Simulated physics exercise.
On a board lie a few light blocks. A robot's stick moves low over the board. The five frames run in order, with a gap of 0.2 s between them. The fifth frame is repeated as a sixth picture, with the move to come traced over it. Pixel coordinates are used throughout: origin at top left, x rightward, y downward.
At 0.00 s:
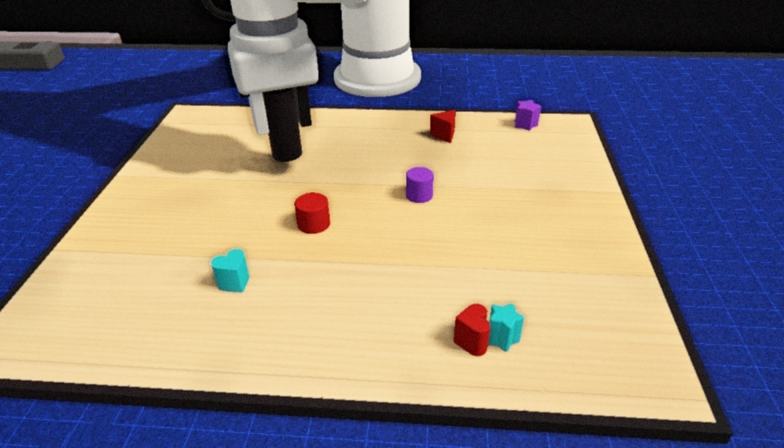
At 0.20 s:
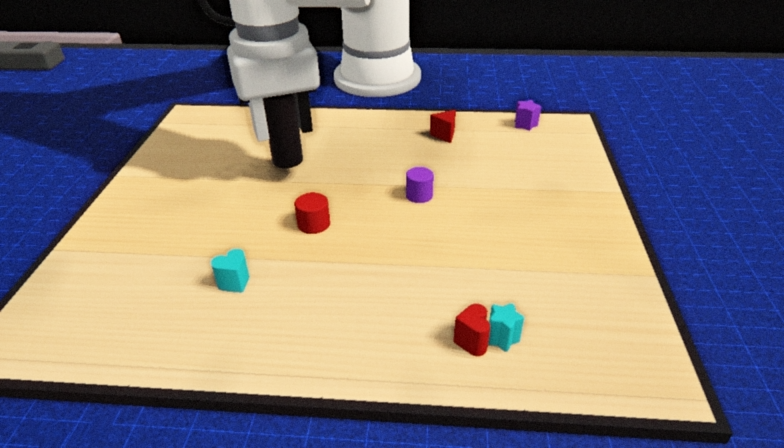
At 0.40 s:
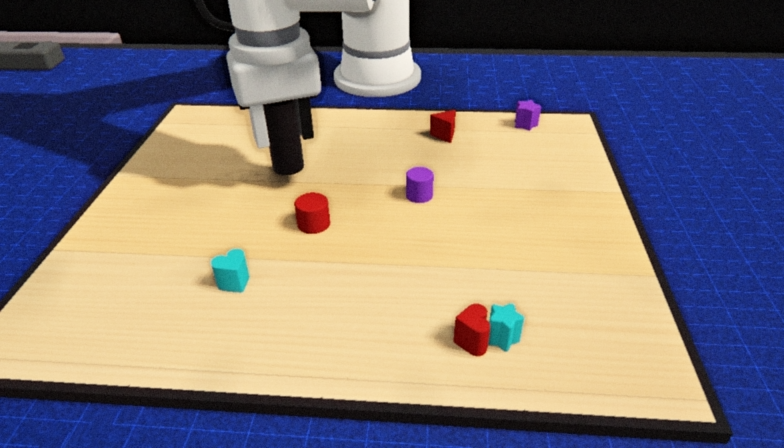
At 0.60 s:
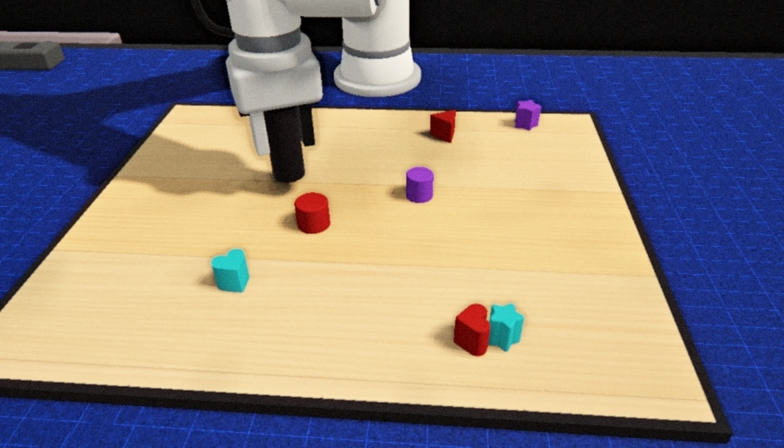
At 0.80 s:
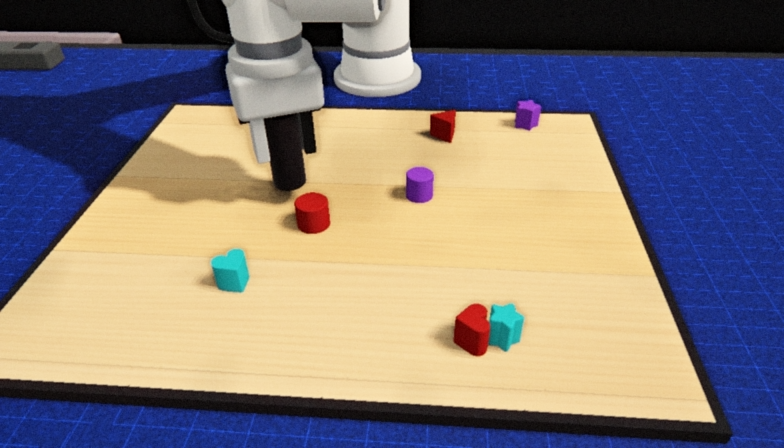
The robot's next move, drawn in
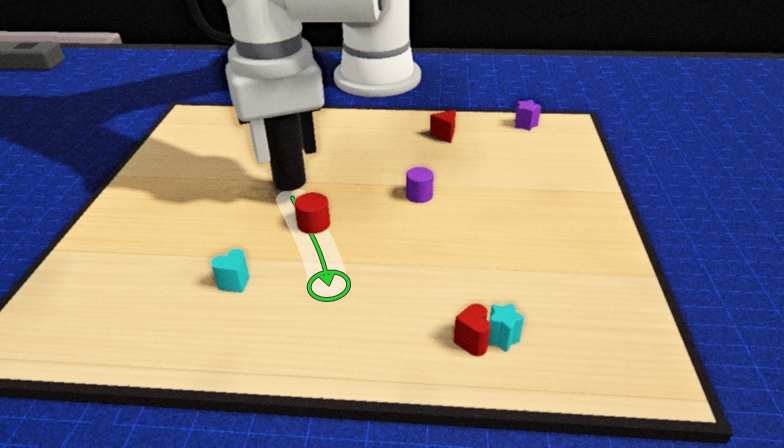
A white robot arm with a black stick stands at the back left of a pale wooden board on a blue surface, seen from above the front edge. A red disc and turquoise heart lie left, a purple cylinder near the middle, a red block and purple star behind, and a red heart touching a turquoise star at front right. The stick slides slowly forward toward the red disc, while the blocks and camera stay still.
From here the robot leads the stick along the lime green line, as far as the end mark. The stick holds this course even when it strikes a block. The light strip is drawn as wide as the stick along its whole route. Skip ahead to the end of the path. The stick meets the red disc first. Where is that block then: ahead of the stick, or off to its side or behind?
I think the stick loses the red disc somewhere along the way.
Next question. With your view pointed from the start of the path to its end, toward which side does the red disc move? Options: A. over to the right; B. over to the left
The correct letter is B.
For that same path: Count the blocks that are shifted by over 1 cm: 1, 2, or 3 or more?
Of all the blocks, just one travels more than a centimetre.
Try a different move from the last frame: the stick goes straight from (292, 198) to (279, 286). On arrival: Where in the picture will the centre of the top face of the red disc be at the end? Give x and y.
Expect it around (318, 214).
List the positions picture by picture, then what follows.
In the first picture, lower end of the stick at (287, 154), tops of blocks, turquoise heart block at (229, 259), red disc at (311, 201).
In the second picture, stick at (288, 161), blocks as before.
In the third picture, stick at (289, 167), blocks as before.
In the fourth picture, stick at (289, 175), blocks as before.
In the fifth picture, stick at (290, 182), turquoise heart block at (229, 259), red disc at (311, 201).
The drawn path runs from (292, 198) through (305, 223) and (319, 251) to (329, 285).
On the path given first. One third of the way, stick at (303, 207); red disc at (324, 215).
Two thirds of the way, stick at (317, 235); red disc at (350, 236).
At the end, stick at (327, 269); turquoise heart block not moved; red disc at (363, 248).
